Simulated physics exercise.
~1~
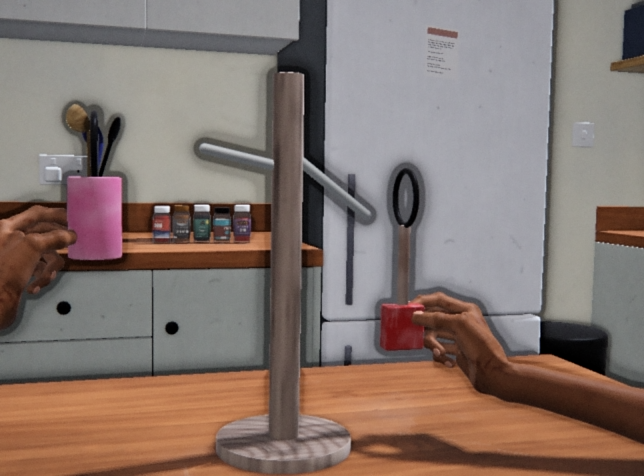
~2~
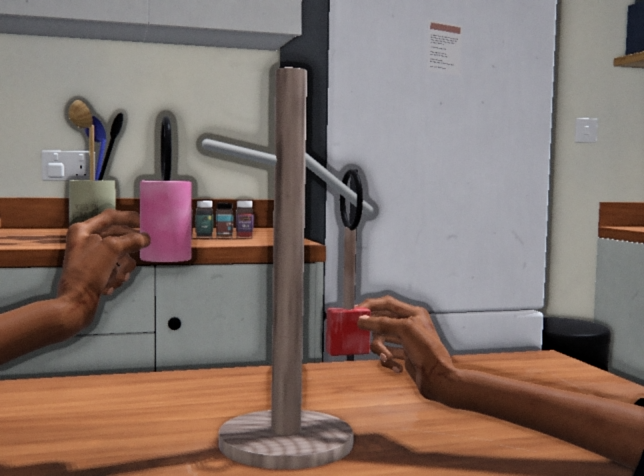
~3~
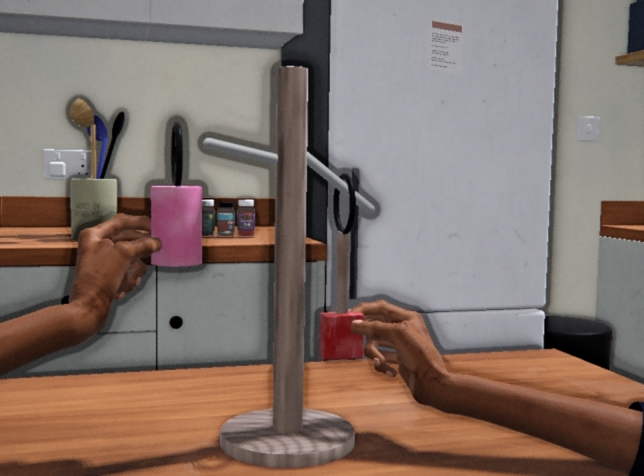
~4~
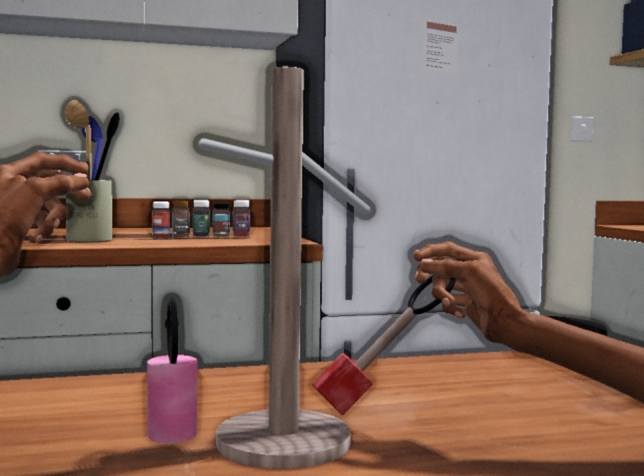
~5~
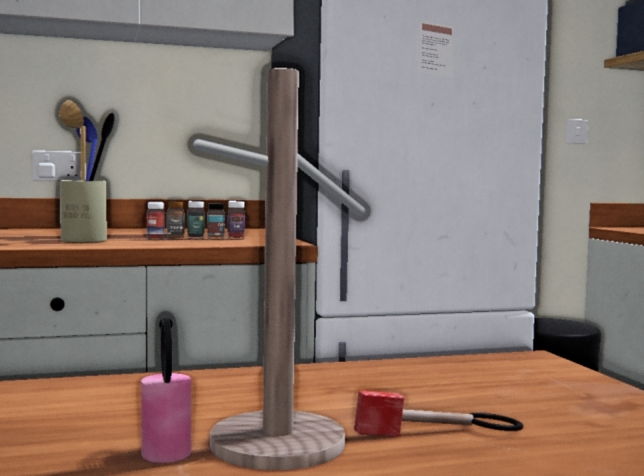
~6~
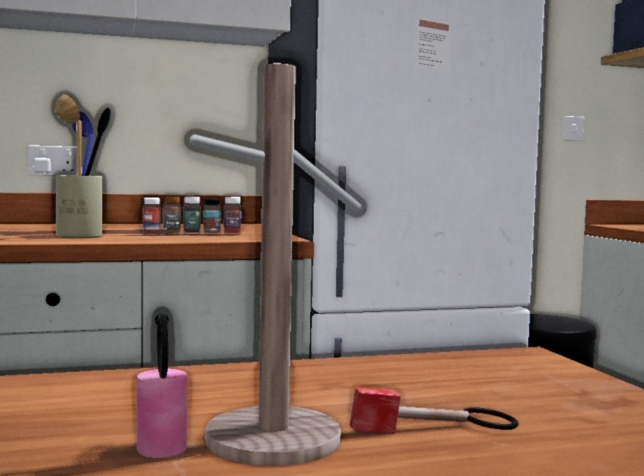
A red brush and a pink lantern were brought in toward a wooden peg stand by two hands, but once released both dropped to the table, the lantern staying upright on the left and the brush lying on its side to the right.
